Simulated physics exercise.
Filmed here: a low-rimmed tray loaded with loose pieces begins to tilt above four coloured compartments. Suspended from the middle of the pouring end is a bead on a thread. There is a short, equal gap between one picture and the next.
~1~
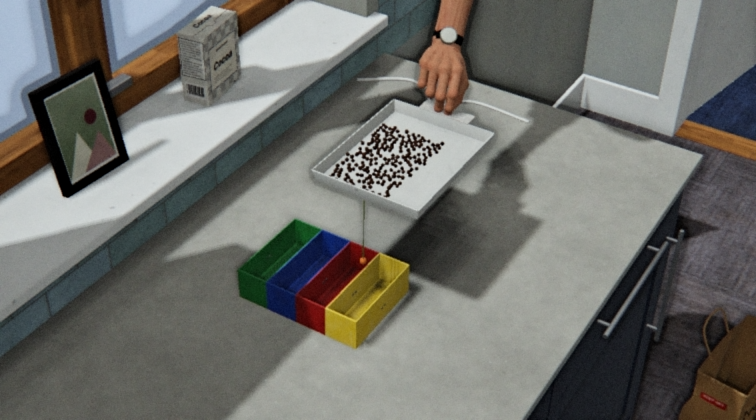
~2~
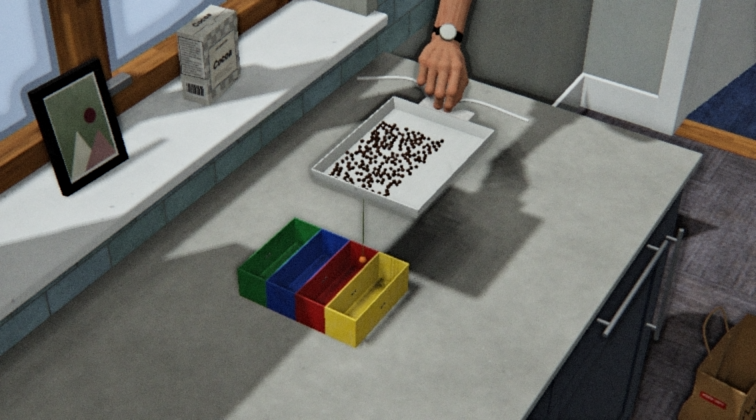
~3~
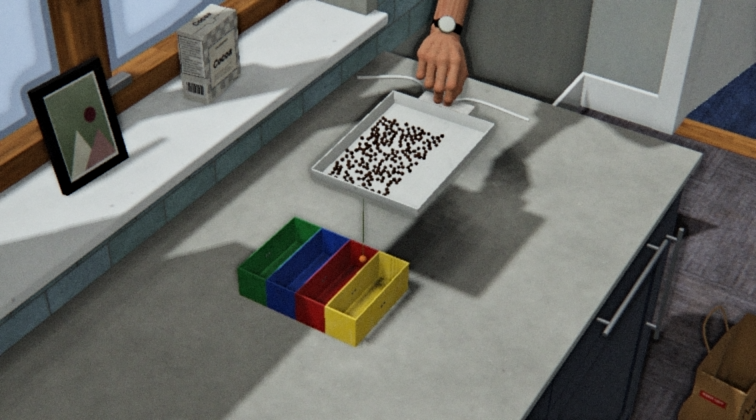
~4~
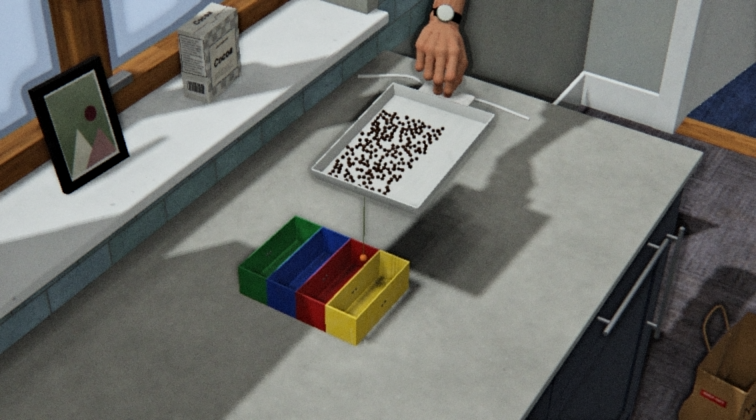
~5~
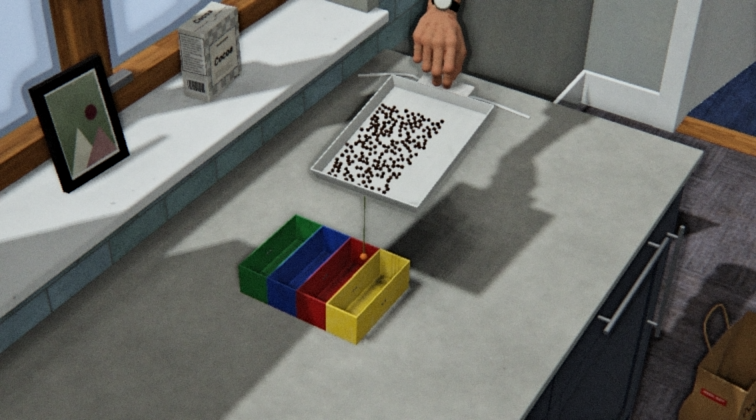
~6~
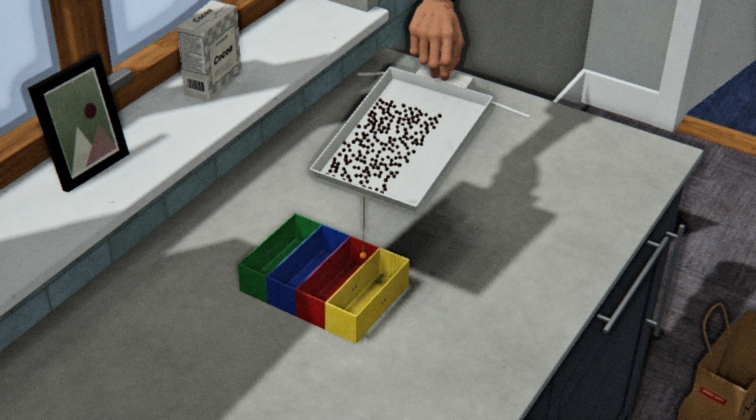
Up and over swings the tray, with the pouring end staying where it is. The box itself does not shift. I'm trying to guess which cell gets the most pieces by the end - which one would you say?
I would say the blue one.
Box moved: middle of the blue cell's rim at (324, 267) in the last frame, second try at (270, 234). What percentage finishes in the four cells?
The first yields 100 per cent and the second 80 per cent.
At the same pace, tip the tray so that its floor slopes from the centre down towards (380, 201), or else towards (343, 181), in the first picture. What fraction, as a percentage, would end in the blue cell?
It comes to about 0 per cent the first time and about 90 per cent the second.
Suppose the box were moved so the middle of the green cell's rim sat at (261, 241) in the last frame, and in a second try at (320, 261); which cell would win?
The red cell; that green cell.
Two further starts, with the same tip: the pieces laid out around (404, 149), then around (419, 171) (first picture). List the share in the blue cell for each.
Near 60 % and 30 %.
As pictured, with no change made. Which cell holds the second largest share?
Just behind the top cell comes the cell in red.
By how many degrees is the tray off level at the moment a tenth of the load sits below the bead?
Near 90 degrees.
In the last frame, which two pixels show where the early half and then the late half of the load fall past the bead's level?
First part (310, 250), rest (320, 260).
Shortly afterwards, tray tipped steeply; all but a few on the tray; only a few falling or outside the box.
Next, tray tipped right over; near a third on the tray; near a quarter in the blue cell; a little in the red cell; only a few in the green cell; only a few in the yellow cell; near a quarter falling or outside the box.
Some moments later, tray tipped past a quarter turn; near two thirds in the blue cell; near a quarter in the red cell; a little in the yellow cell; only a few in the green cell.
In the end, tray tipped past a quarter turn; near two thirds in the blue cell; near a quarter in the red cell; a little in the yellow cell; only a few in the green cell.
